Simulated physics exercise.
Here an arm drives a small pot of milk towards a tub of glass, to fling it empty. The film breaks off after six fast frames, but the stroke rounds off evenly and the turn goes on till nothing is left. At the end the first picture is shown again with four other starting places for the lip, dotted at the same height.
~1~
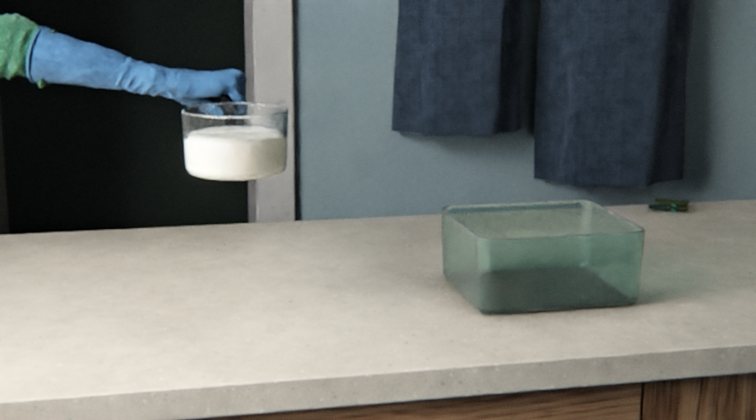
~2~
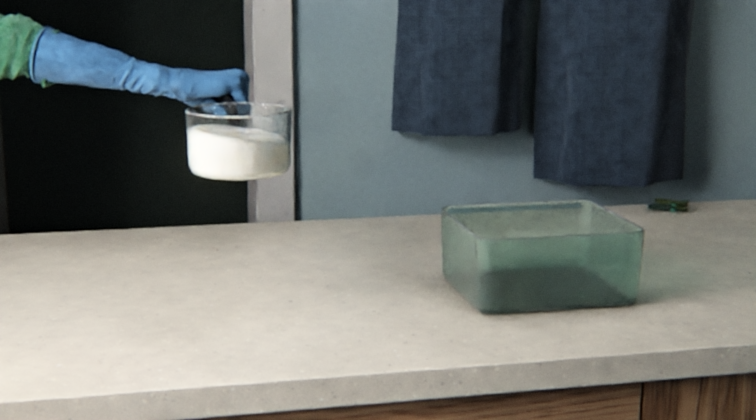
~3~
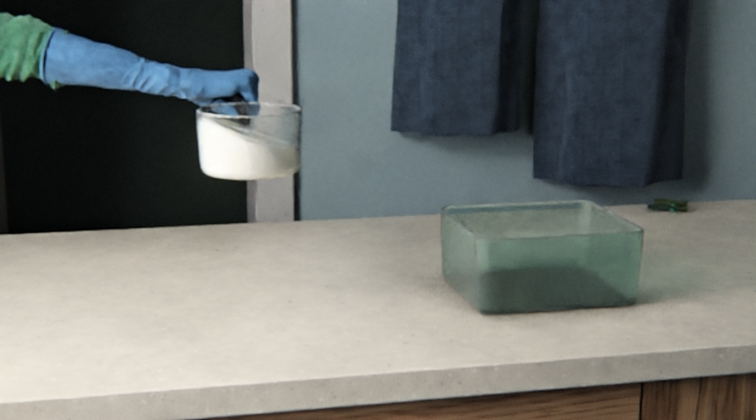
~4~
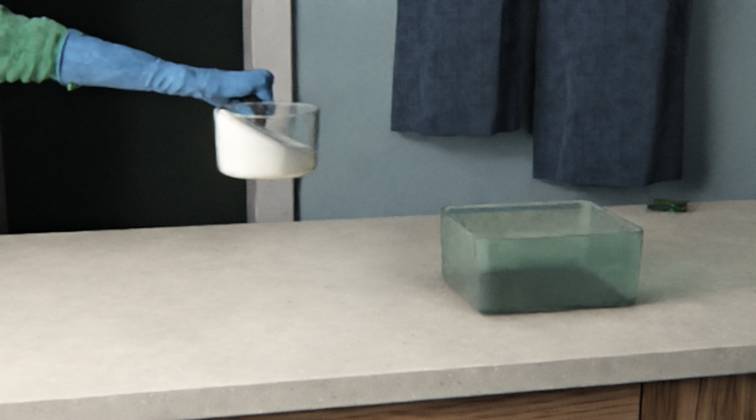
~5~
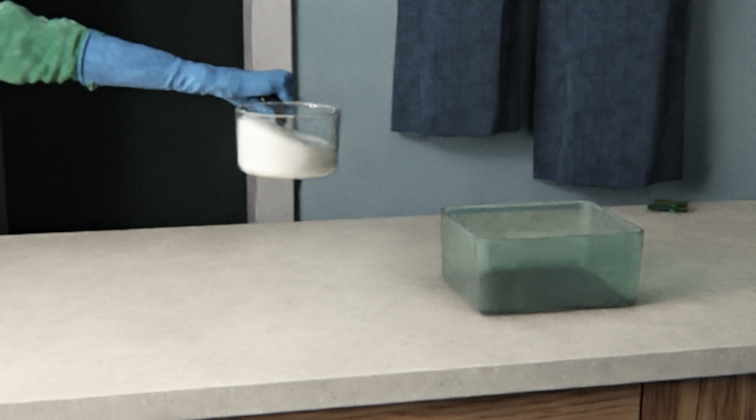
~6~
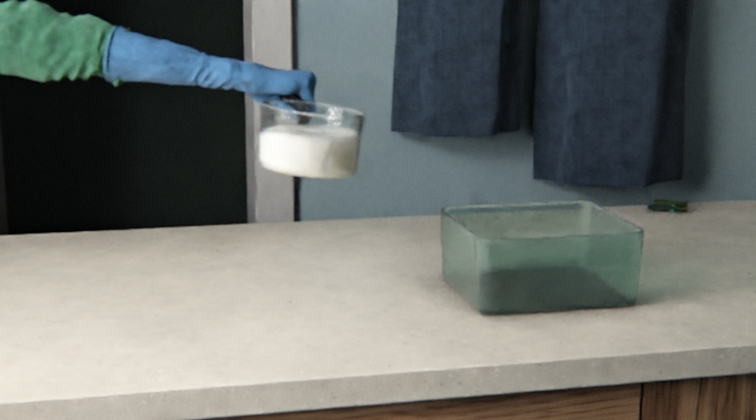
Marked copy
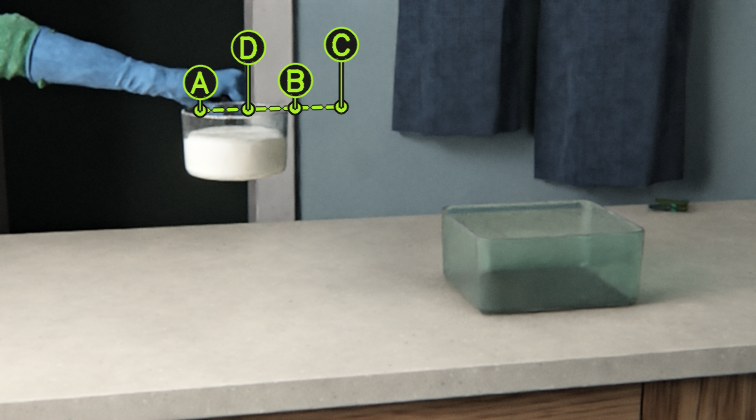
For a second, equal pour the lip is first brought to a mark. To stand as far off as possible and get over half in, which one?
C will do.
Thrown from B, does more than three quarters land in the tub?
No.
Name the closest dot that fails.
The answer is B.
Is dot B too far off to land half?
Yes.
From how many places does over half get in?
One of them.
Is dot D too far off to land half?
Yes, that goes wrong.
On the marked copy, A at (200, 110); B at (295, 108); C at (341, 106); D at (248, 109).
If A is chosen, about 0 % lands in the tub, 100 % falls short.
If B is chosen, about 29 % lands in the tub, 69 % falls short.
If C is chosen, about 90 % lands in the tub, 8 % falls short.
If D is chosen, about 0 % lands in the tub, 100 % falls short.
